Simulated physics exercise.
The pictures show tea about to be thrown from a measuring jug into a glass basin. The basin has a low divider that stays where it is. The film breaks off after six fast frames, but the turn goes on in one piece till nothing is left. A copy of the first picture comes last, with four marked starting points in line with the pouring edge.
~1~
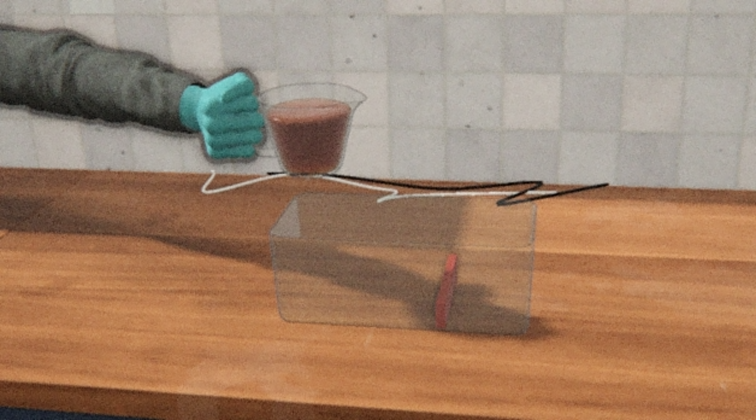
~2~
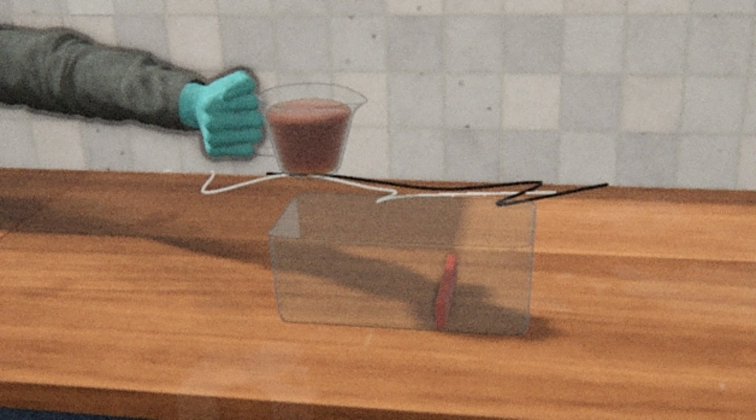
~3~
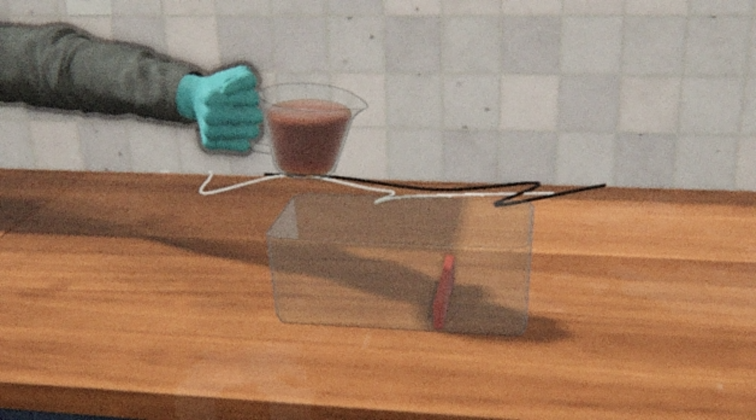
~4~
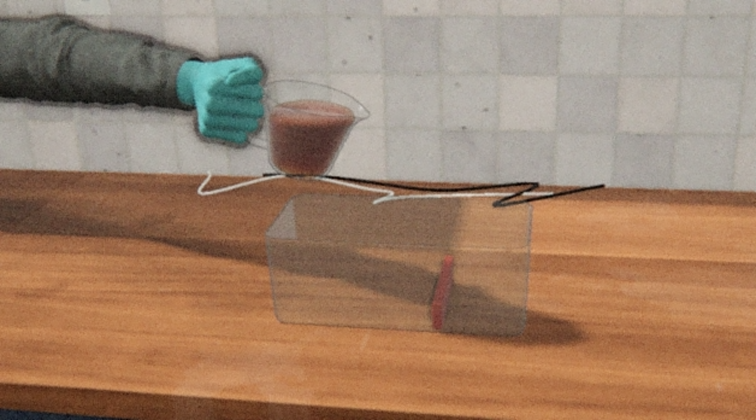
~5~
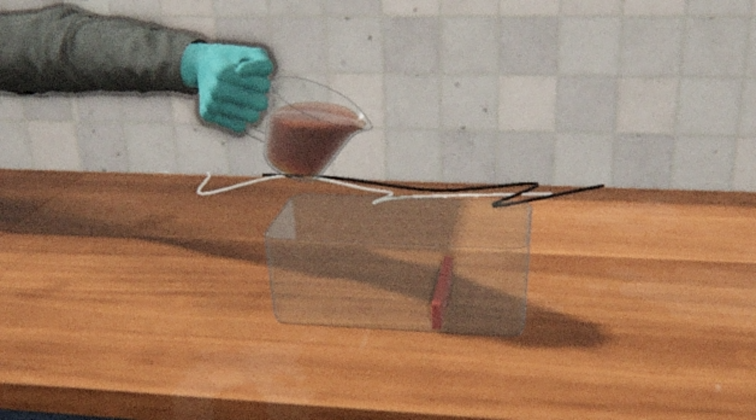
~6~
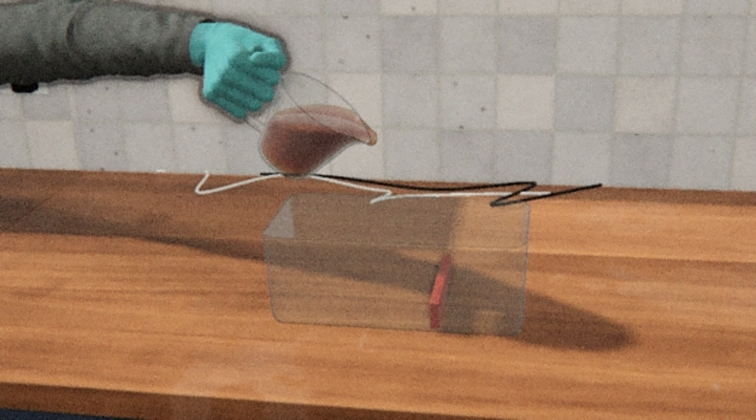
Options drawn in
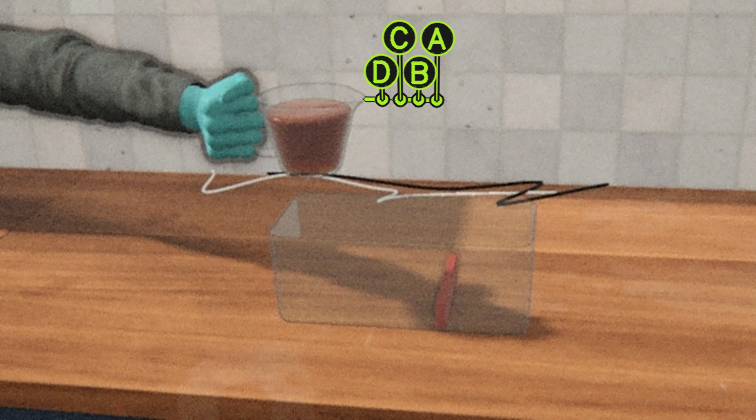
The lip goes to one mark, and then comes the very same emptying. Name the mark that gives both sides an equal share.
It is B.
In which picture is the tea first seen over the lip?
In picture 6.
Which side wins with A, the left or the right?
More ends on the right.
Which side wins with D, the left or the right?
The left one.
On the marked copy, A at (436, 100); B at (418, 99); C at (400, 99); D at (382, 99).
Choosing A, about 32 % ends left of the wall and 65 % right of it; 3 % is lost outside.
Choosing B, about 51 % ends left of the wall and 47 % right of it.
Choosing C, about 71 % ends left of the wall and 28 % right of it.
Choosing D, about 84 % ends left of the wall and 13 % right of it.
